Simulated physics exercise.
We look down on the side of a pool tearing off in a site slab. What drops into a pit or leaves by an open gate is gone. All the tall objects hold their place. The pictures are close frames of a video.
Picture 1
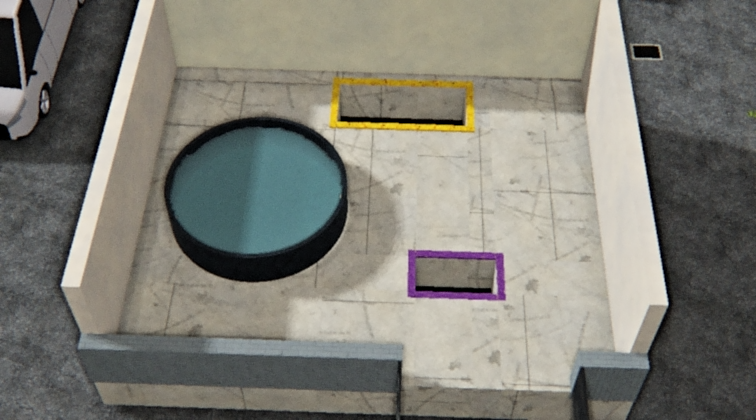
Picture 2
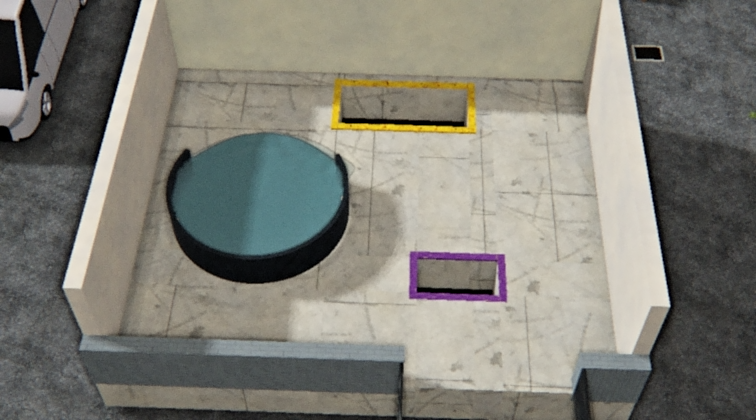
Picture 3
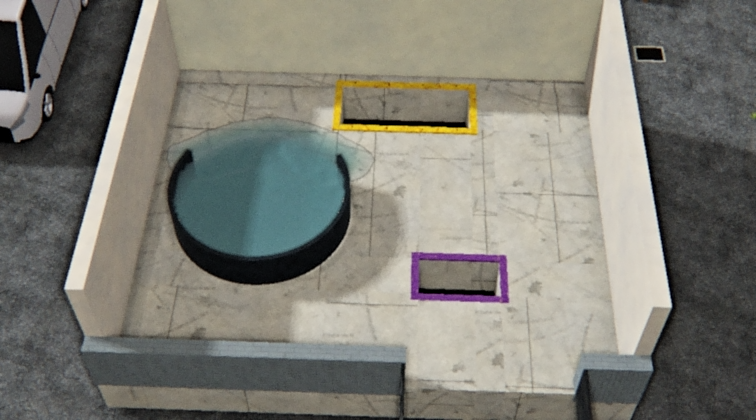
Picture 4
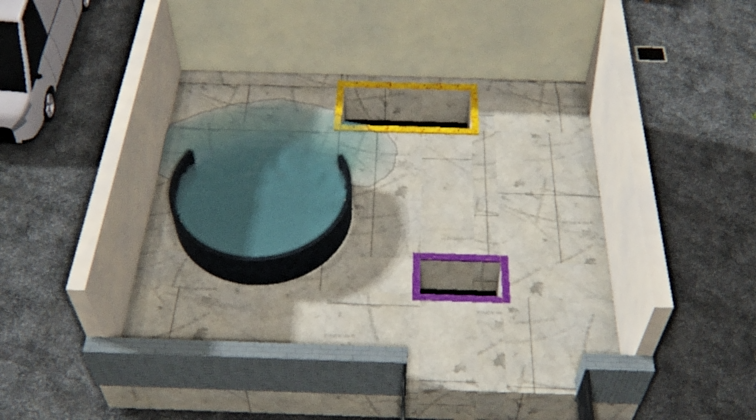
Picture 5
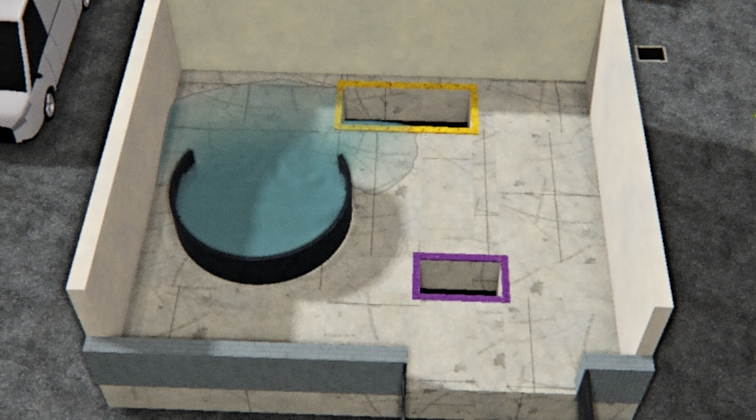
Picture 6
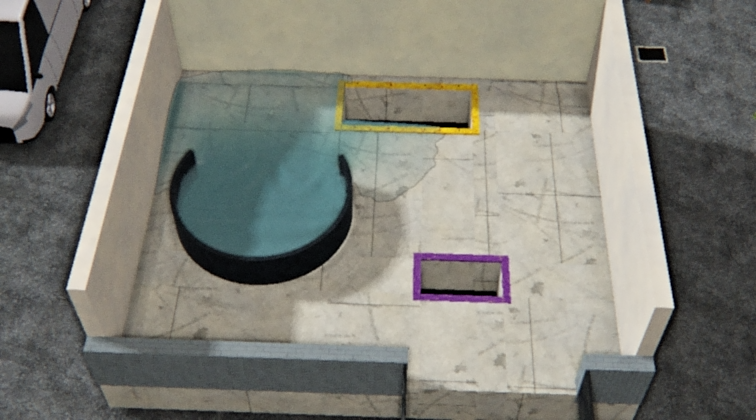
In this clip, a round pool of still water stands in a walled concrete yard with yellow-framed and purple-framed pits; its far side opens, and water spreads across the slab to the back wall and the yellow-framed pit.
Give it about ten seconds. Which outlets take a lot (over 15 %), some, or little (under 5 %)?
One by one: The gate takes under 5 %; the yellow pit takes over 15 %; the purple pit takes under 5 %.
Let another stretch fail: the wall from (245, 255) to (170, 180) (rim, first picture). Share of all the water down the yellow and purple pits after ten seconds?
Roughly, in per cent: Yellow 4, purple 14.
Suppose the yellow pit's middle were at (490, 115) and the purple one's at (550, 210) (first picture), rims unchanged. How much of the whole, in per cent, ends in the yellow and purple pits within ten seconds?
Per cent: Yellow 25, purple 12.
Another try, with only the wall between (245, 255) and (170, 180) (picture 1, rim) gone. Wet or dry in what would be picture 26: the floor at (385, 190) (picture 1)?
Verdict: Clear.
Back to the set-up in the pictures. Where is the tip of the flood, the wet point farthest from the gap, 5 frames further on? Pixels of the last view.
Roughly at (515, 135).
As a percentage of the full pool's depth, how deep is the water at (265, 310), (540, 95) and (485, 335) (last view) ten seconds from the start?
In that order: 4, 8 and 4 per cent.
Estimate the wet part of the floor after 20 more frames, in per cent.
I make it 35 per cent.
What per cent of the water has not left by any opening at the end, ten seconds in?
About 64 per cent.
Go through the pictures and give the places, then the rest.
The first frame shows still water in the round pool at (256, 187).
In the second frame, water pours out on the round pool's far side and has run to a hidden place.
In the third frame, water pours out on the round pool's far side and has run to (172, 156).
In the fourth frame, the front is at (391, 149), out from the gap on the round pool's far side.
In the fifth frame, water pours out on the round pool's far side and has run to (413, 134).
In the sixth frame, the front is at (438, 135), out from the gap on the round pool's far side.
A moment on, water covers 25 % of the floor; the gate 0 %, the yellow pit 5 %, the purple pit 0 %.
Next, water covers 30 % of the floor; the gate 0 %, the yellow pit 11 %, the purple pit 0 %.
Then, water covers 35 % of the floor; the gate 0 %, the yellow pit 22 %, the purple pit 0 %.
Later, water covers 65 % of the floor; the gate 0 %, the yellow pit 30 %, the purple pit 0 %.
In the end, water covers 90 % of the floor; the gate 1 %, the yellow pit 33 %, the purple pit 2 %.
